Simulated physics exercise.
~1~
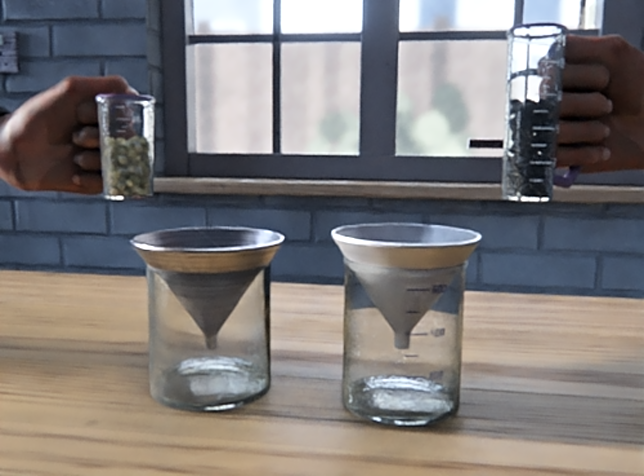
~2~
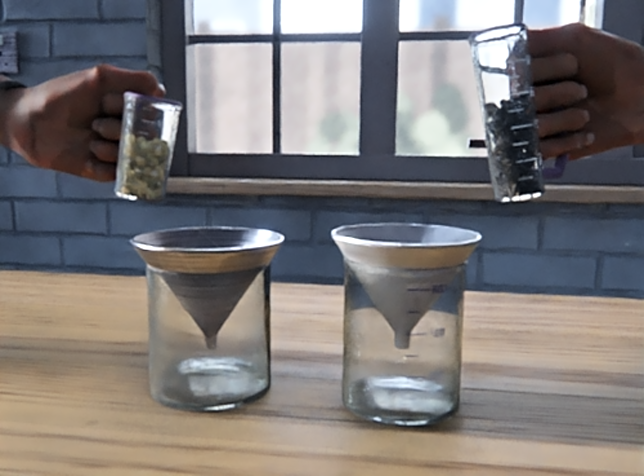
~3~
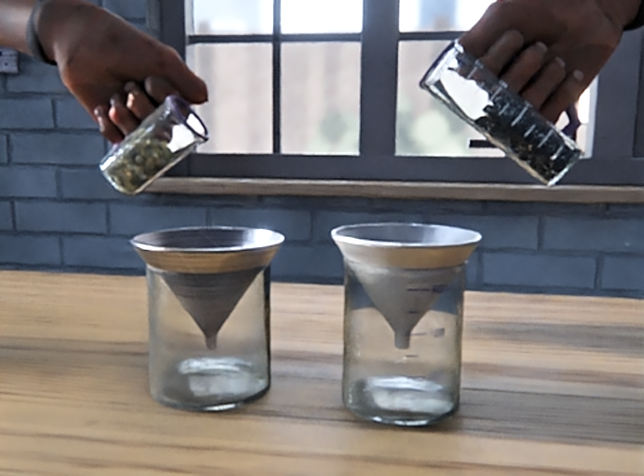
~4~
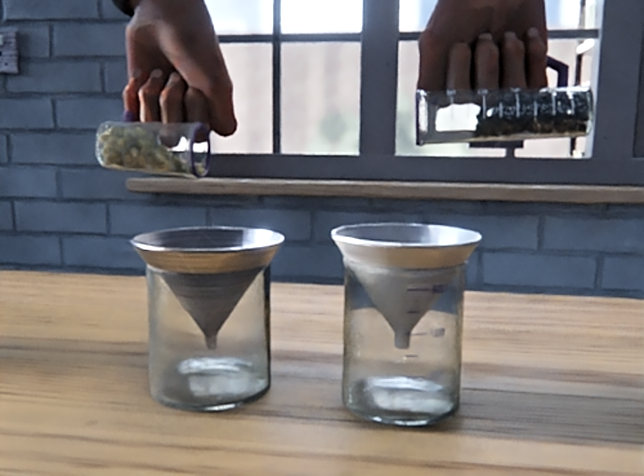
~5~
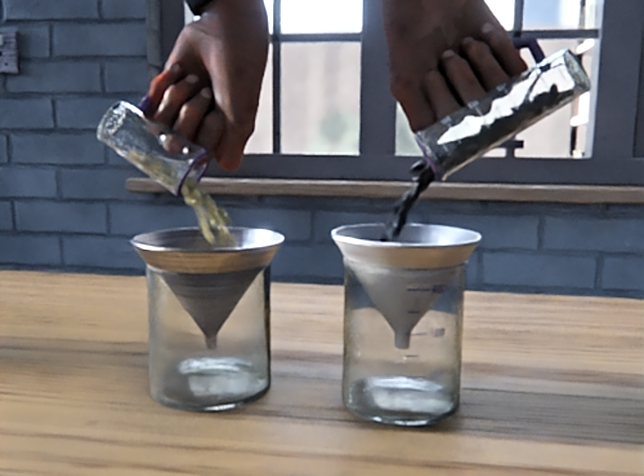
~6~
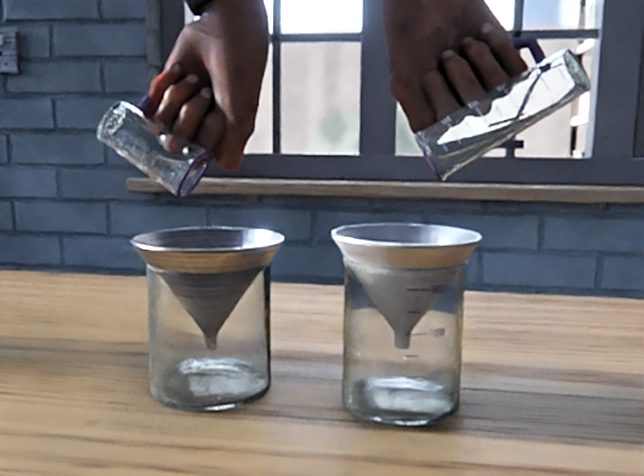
Two hands tipping small glasses of pale and dark pieces into funnels over jars, both loads clogging and neither jar filling.
